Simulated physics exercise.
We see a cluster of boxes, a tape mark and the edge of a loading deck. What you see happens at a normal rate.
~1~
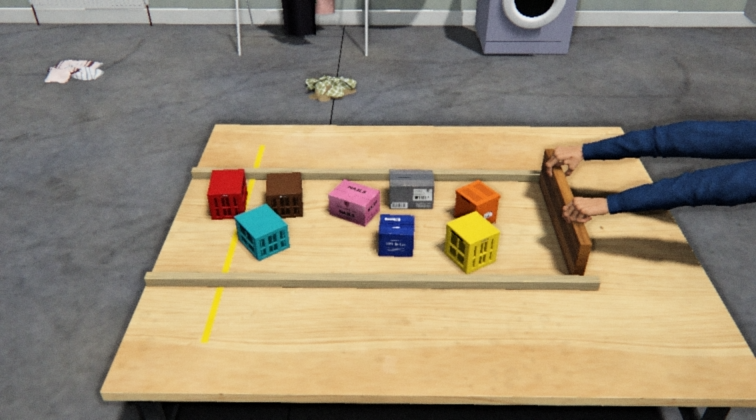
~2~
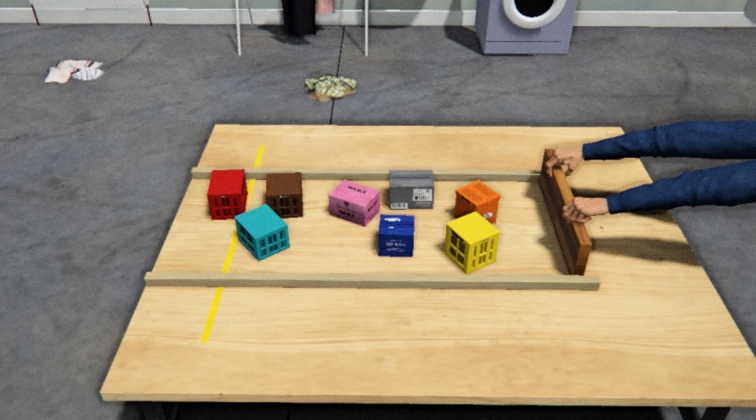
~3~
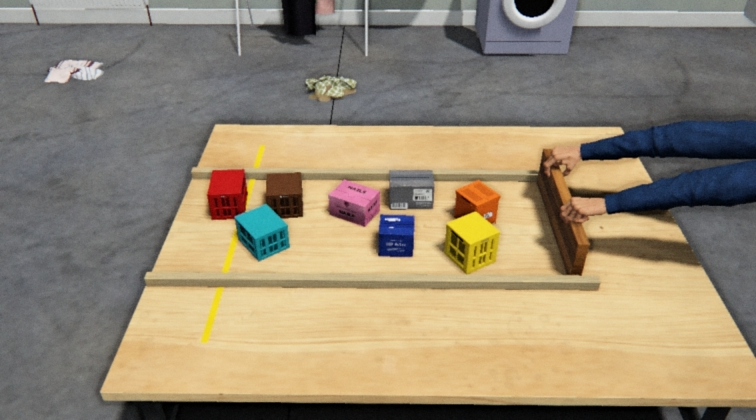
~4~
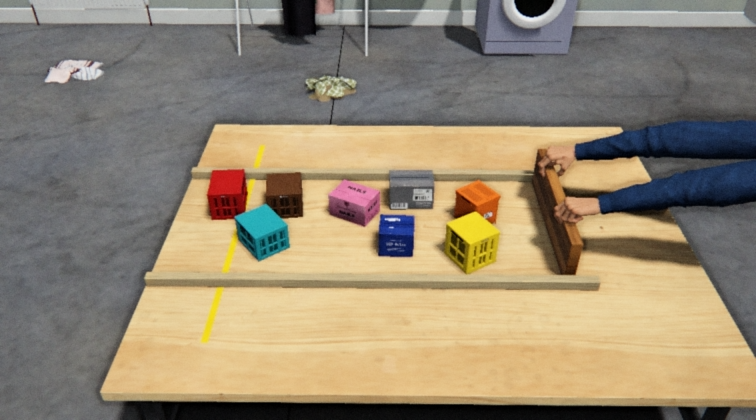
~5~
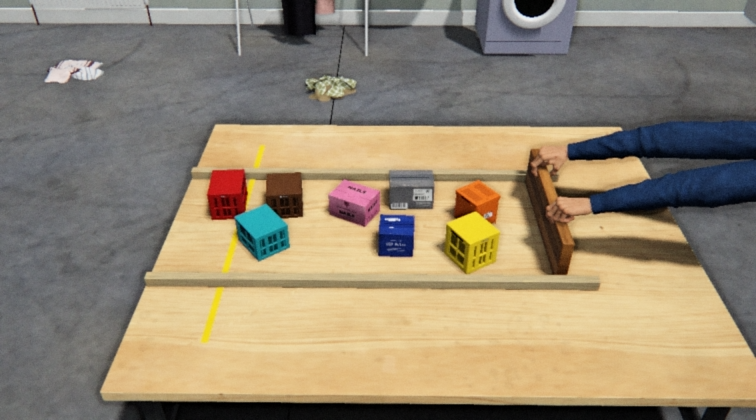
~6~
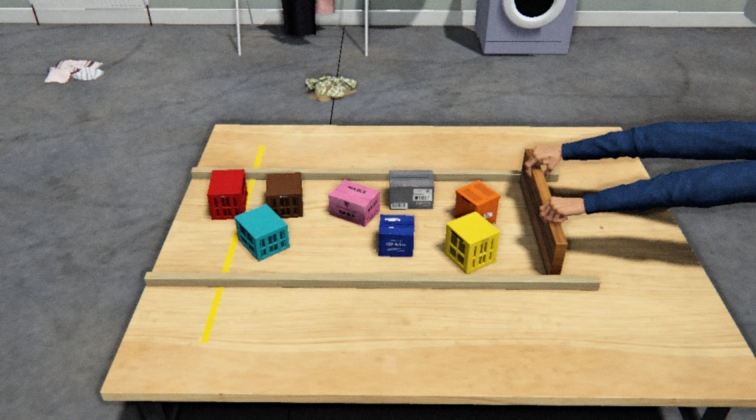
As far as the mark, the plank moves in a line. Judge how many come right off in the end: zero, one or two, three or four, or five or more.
In the end, three or four come right off.
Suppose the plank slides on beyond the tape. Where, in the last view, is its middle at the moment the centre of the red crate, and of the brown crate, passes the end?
Middle: Roughly (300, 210); roughly (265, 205).
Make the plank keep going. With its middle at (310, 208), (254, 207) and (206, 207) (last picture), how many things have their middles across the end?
It comes out as 0, then 3, then 5.
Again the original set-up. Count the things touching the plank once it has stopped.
3 are in contact with it.
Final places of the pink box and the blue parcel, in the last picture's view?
Pink box: (189, 206); blue parcel: (179, 233).
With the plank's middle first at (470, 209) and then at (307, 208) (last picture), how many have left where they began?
Moved so far: 2, later 8.
Soon after, none off yet; red crate at rest near (228, 194); turquoise crate at rest near (262, 232); brown crate at rest near (285, 196).
By the end, the number that fall off is three or four; fallen, brown crate, turquoise crate and red crate.
